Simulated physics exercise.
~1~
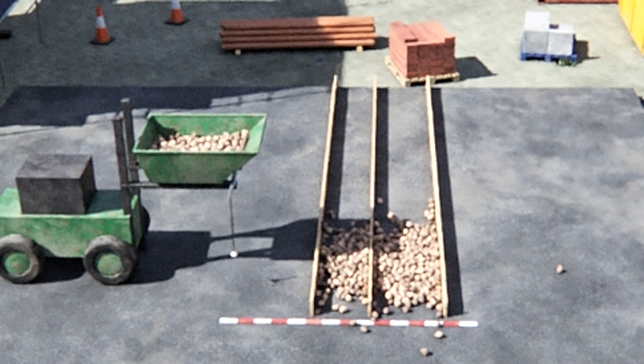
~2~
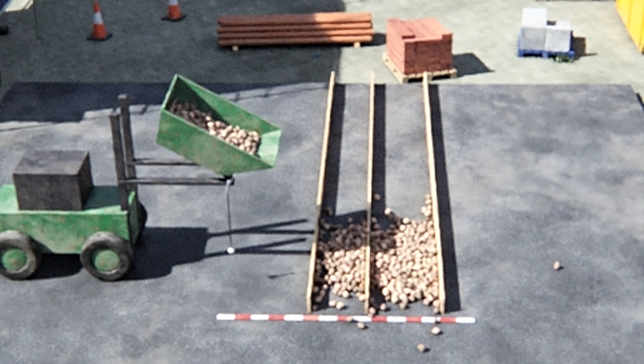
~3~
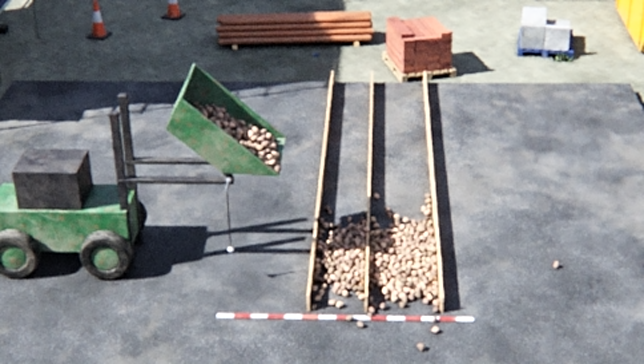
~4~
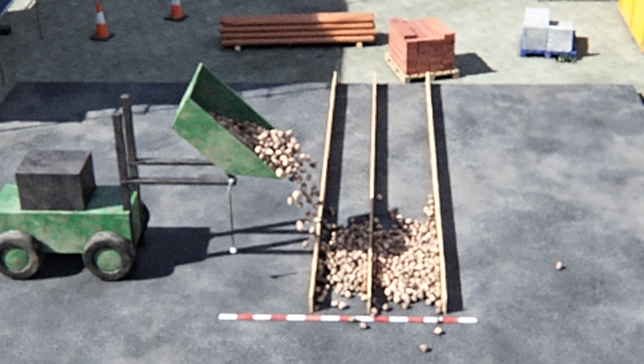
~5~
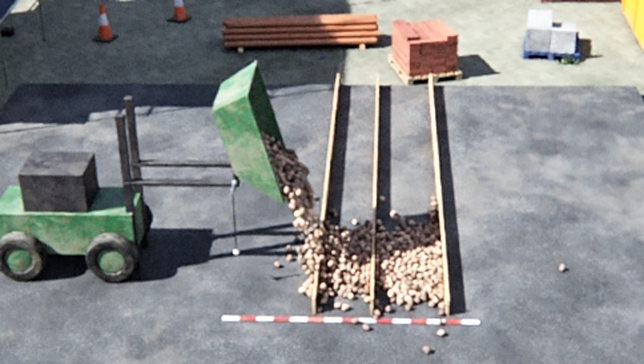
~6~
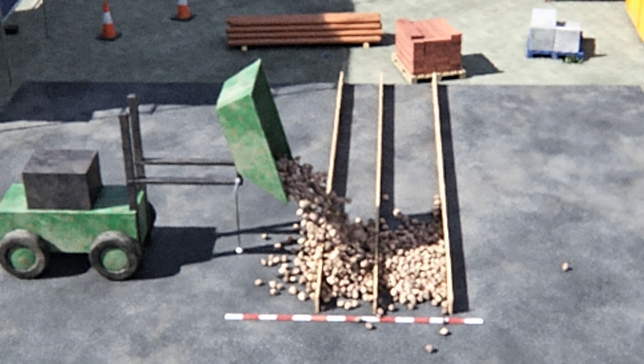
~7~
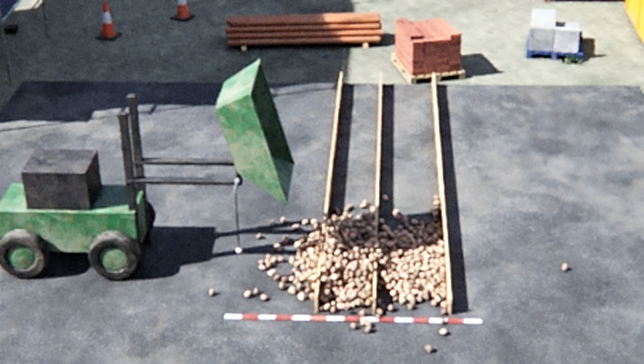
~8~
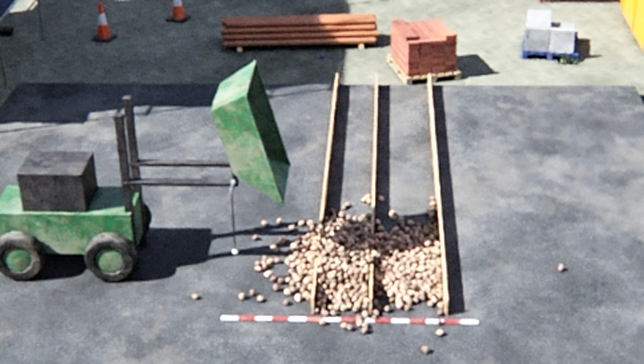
To begin with, a green forklift on the left holds up a skip of pale stones, while an earlier load lies loose between wooden planks to its right. The skip tips toward the planks, and its stones slide down to the lower lip. They begin spilling over the edge, then pour out in a thick stream as the skip tilts steeply. Stones heap up around the nearest plank, some landing short of it and scattering on the tarmac. Finally the emptied skip stays steeply tipped, with most new stones in the near bay and the far bay barely fuller.
